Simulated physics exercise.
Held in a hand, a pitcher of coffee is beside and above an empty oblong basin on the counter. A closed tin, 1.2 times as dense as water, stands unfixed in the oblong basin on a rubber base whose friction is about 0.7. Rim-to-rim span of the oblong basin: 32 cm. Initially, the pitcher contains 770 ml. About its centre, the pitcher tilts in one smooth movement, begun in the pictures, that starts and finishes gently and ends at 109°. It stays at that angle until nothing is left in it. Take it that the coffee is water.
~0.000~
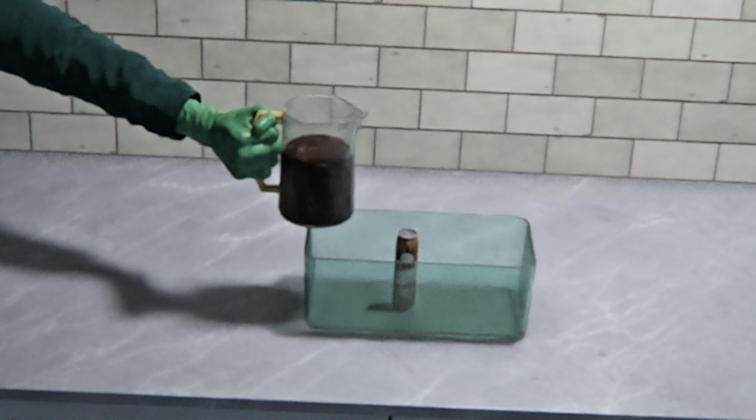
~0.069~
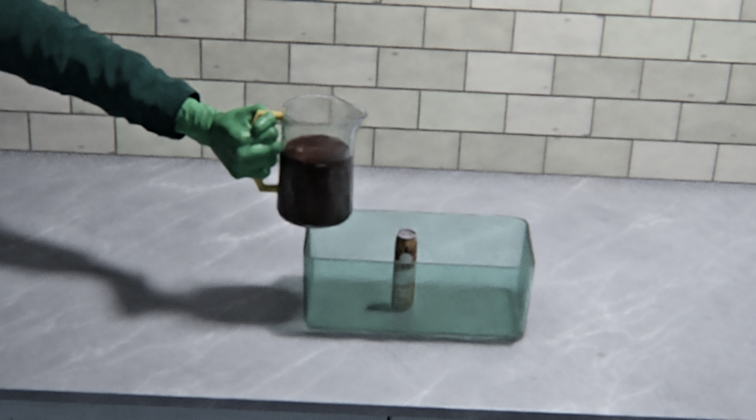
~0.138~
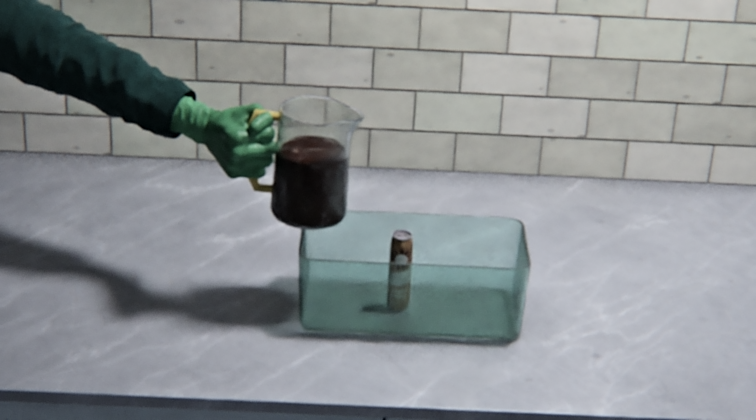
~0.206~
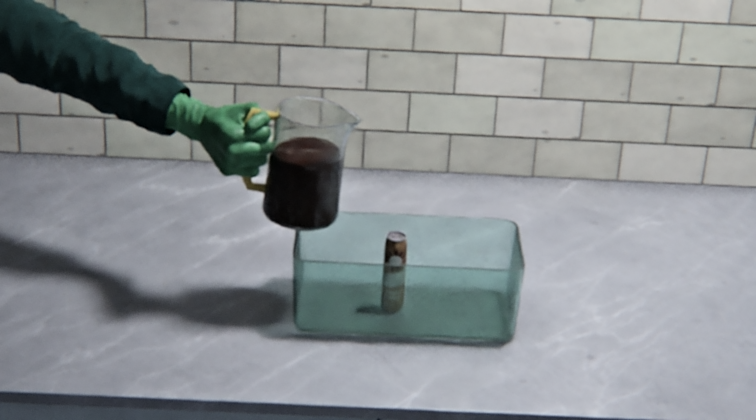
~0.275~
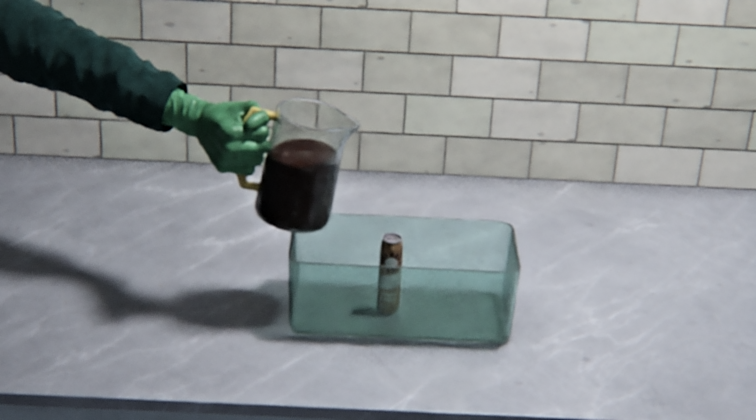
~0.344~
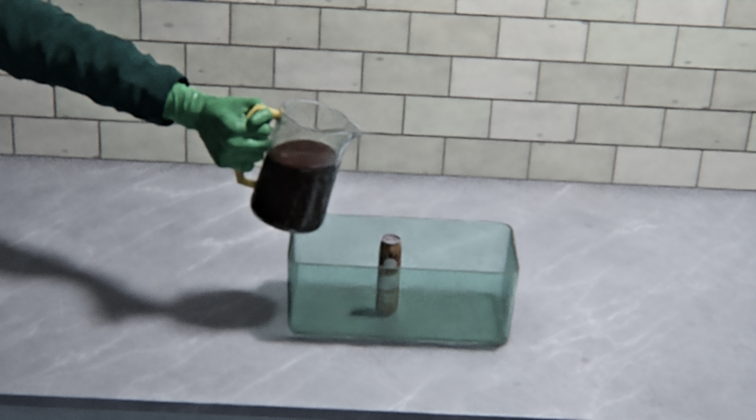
On a grey marbled counter, a green-gloved hand held a glass pitcher of dark liquid above and beside a clear basin with a small upright tin inside, then slowly tilted it slightly to the right.
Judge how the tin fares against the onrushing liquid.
It tilts over.
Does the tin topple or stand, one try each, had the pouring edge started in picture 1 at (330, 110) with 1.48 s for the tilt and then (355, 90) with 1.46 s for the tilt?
Run one: It does not tip. Run two: It tumbles.
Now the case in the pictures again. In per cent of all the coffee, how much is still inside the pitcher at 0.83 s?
Roughly 98 per cent.
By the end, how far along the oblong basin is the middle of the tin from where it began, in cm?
All told, the tin's centre has moved close to 8.0 cm.
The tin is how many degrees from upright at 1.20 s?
About 0 degrees from upright.
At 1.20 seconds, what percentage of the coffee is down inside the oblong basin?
Some 32 per cent.
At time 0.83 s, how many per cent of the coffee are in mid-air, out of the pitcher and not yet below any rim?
Near 2 per cent of it all.
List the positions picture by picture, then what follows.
Tilt 0°; pouring edge (368, 112); surface from (284, 144) to (353, 147); the oblong basin's rim runs from (308, 233) to (532, 243); the tin's top is at (408, 237), in the first picture.
Tilt 1°; pouring edge (367, 113); surface from (283, 145) to (352, 148), in the second picture.
Tilt 2°; pouring edge (364, 116); surface from (278, 145) to (348, 149), in the third picture.
Tilt 5°; pouring edge (361, 120); surface from (274, 147) to (343, 150), in the fourth picture.
Tilt 9°; pouring edge (360, 125); surface from (270, 150) to (340, 152), in the fifth picture.
Tilt 14°; pouring edge (363, 131); surface from (267, 152) to (340, 154), in the sixth picture.
Then, 0.83 s in, the tilt is 65° and 98 per cent is still to pour; the tin stands where it began.
Then, 1.20 s in, the tilt is 99° and 50 per cent is still to pour; the tin stands where it began.
Then, 1.57 s in, the tilt is 109° and 6 per cent is still to pour; the tin leans 42°.
Then, 1.98 s in, the tilt is 109° and 0 per cent is still to pour; the tin lies on its side.
Finally, the tin lies on its side.
